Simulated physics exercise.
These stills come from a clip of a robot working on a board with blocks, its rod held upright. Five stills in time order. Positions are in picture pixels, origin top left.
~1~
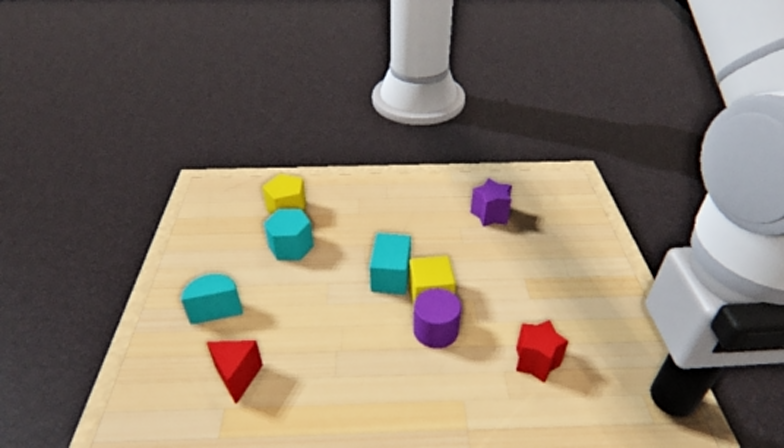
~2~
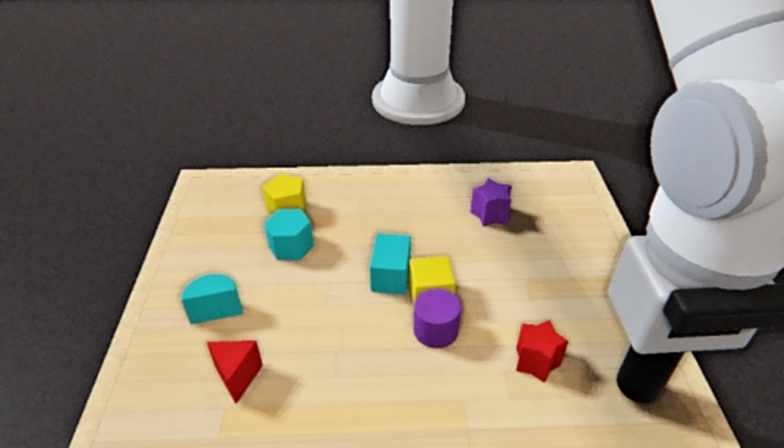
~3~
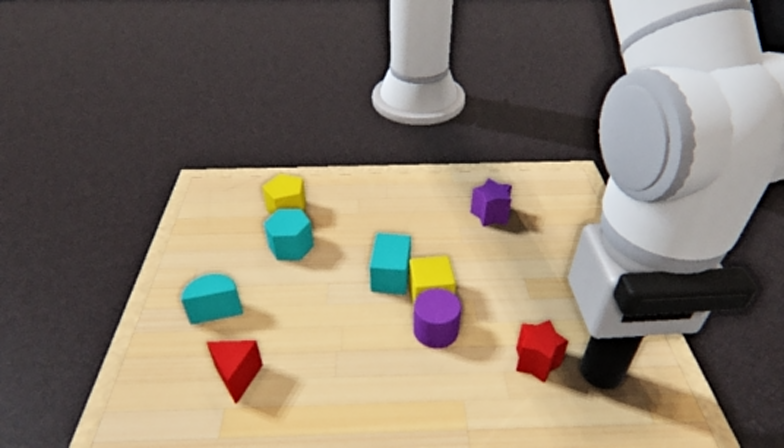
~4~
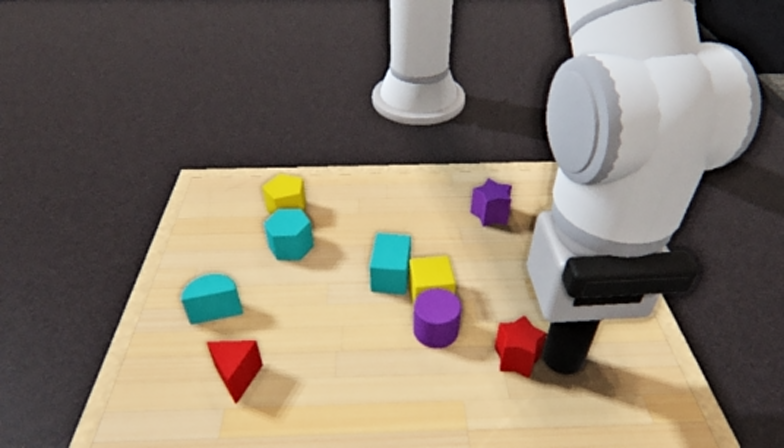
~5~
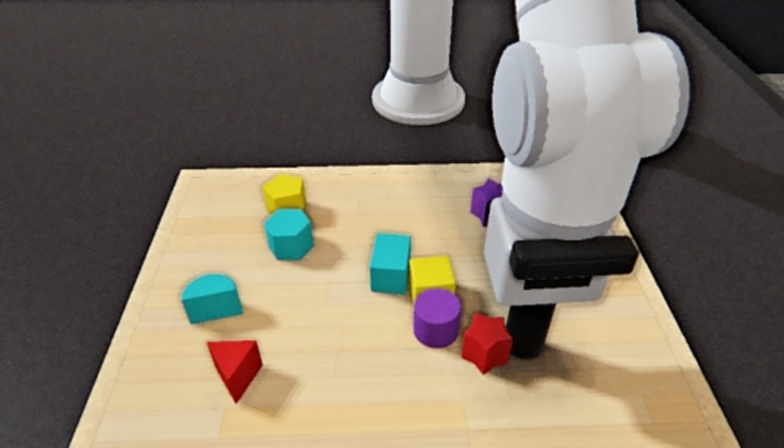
A pale wooden board on a dark surface is seen from above at an angle by a still camera, with a white cylindrical stand behind it. Turquoise, yellow and red blocks sit on the left, turquoise, yellow and purple ones cluster near the middle, and purple and red stars lie rightward. The white robot arm moves its black rod left from the right edge, then pushes the red star left toward the purple cylinder.
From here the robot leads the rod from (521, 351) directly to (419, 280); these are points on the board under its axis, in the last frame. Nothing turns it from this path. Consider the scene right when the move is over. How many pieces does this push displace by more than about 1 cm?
That push would leave three or more blocks displaced by more than about 1 cm.
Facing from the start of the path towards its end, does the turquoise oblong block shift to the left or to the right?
To the path's left.
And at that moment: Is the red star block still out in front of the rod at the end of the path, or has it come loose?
Slid away.
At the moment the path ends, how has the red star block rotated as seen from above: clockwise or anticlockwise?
From above, it turns counterclockwise.
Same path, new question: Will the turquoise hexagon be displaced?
I expect not.
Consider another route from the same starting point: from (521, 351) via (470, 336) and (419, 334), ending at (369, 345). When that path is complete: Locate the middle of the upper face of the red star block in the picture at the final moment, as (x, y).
The centre of its top will be at (429, 341).
On the path given first. One third of the way, rod (485, 318); purple cylinder (432, 304); red star block (472, 327), turned 40° anticlockwise.
Two thirds of the way, rod (451, 295); turquoise oblong block (381, 247); yellow square (418, 255), turned 15° clockwise; purple cylinder (431, 304); red star block (471, 327), turned 45° anticlockwise.
At the end, rod (419, 273); turquoise hexagon in place; turquoise oblong block (350, 235); yellow square (387, 235), turned 10° clockwise; purple cylinder (431, 304); red star block (471, 327), turned 45° anticlockwise.
